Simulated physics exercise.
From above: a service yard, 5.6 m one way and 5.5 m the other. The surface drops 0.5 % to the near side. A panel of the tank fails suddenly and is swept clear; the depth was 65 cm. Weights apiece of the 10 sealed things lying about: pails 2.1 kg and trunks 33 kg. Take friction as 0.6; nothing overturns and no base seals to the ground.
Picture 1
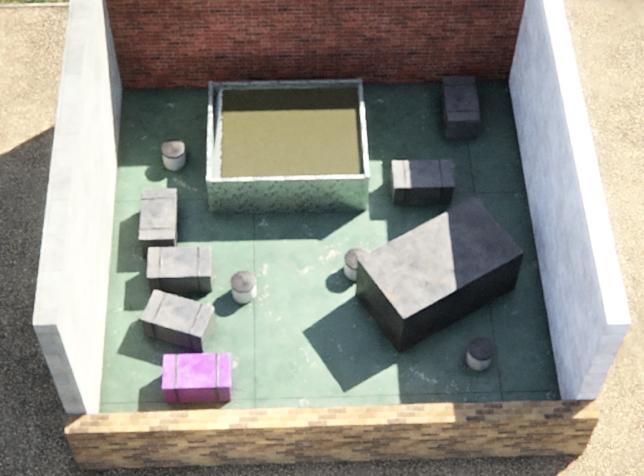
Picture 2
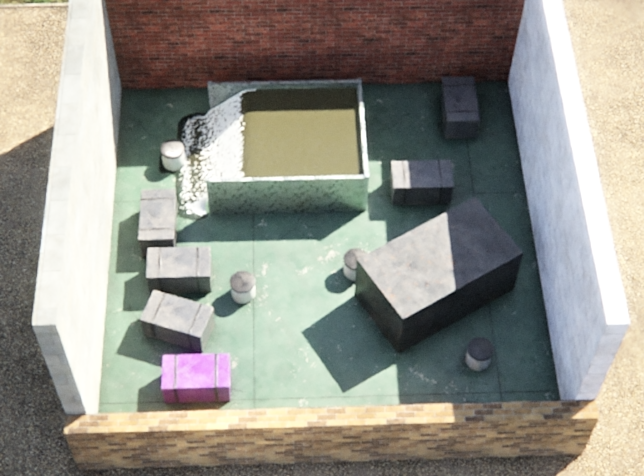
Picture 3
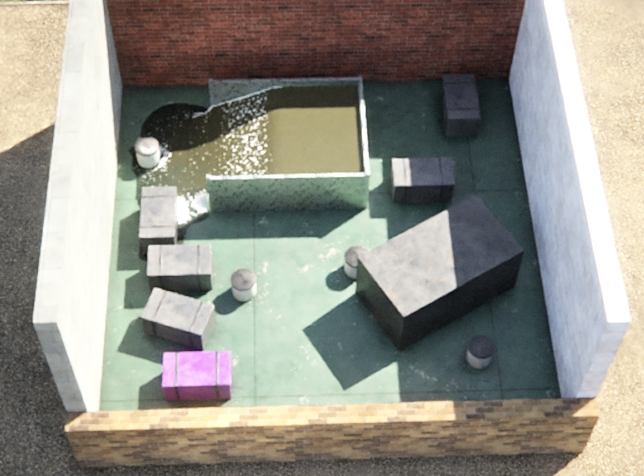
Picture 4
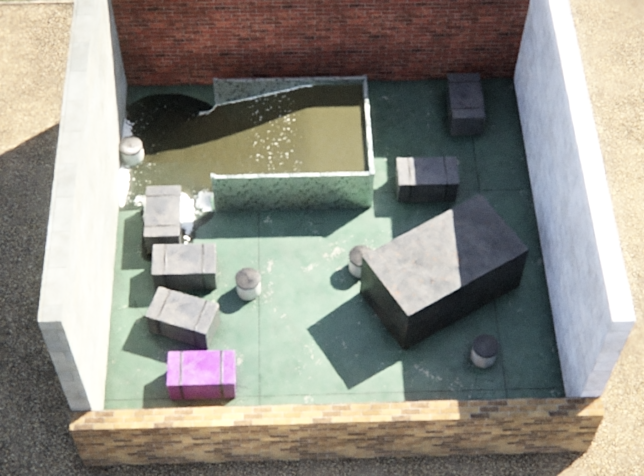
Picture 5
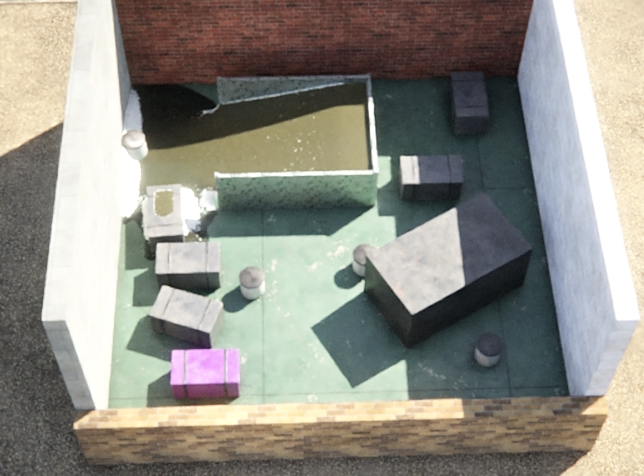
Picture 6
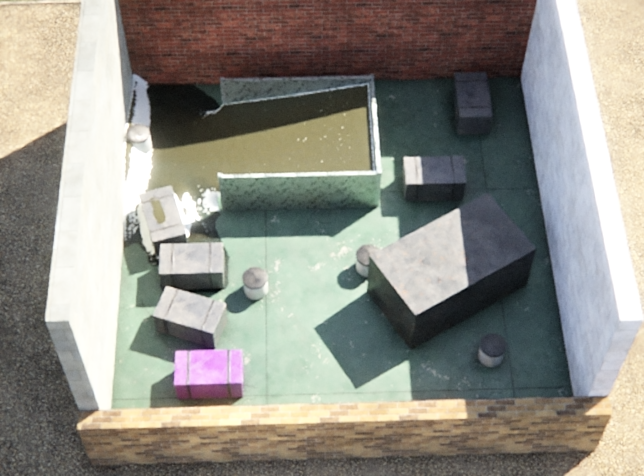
Murky water bursts through the left side of a raised tank at the back of a walled yard, seen from high above. Grey trunks and small pails stand on the green floor, with a purple trunk at the lower left and a large dark block at right. Foaming water spreads to the left wall, pushing a pail leftward, then surrounds and turns the nearest grey trunk as the view shifts slightly.
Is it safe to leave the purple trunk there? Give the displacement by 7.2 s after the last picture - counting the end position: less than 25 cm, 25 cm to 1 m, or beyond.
Purple trunk gets carried off.
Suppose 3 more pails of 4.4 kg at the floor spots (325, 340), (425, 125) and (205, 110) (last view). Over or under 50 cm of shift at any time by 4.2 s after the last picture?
In that order: More, short of it, past it.
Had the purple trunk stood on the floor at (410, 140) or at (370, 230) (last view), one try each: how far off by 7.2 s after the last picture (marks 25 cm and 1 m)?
In that order: It holds its place; it barely shifts.
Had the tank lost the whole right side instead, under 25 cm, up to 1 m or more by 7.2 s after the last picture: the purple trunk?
In that case the purple trunk slides a little.
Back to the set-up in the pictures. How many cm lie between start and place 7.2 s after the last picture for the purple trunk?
About 400 cm.
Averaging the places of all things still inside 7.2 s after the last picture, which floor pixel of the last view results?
Near (424, 280).
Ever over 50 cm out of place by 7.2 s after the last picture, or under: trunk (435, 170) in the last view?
It is short of it.
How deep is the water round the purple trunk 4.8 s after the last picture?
Roughly 8 cm.
Then, 0.9 s after the last picture the purple trunk is near (208, 367), 0.0 m from its start, aground; 1 afloat.
Then, 2.8 s after the last picture the purple trunk is near (257, 382), 0.6 m from its start, aground; 5 afloat.
Then, 4.8 s after the last picture the purple trunk is near (465, 380), 3.1 m from its start, aground; 5 afloat.
Then, 7.2 s after the last picture the purple trunk is near (526, 333), 3.9 m from its start, afloat; 7 afloat.
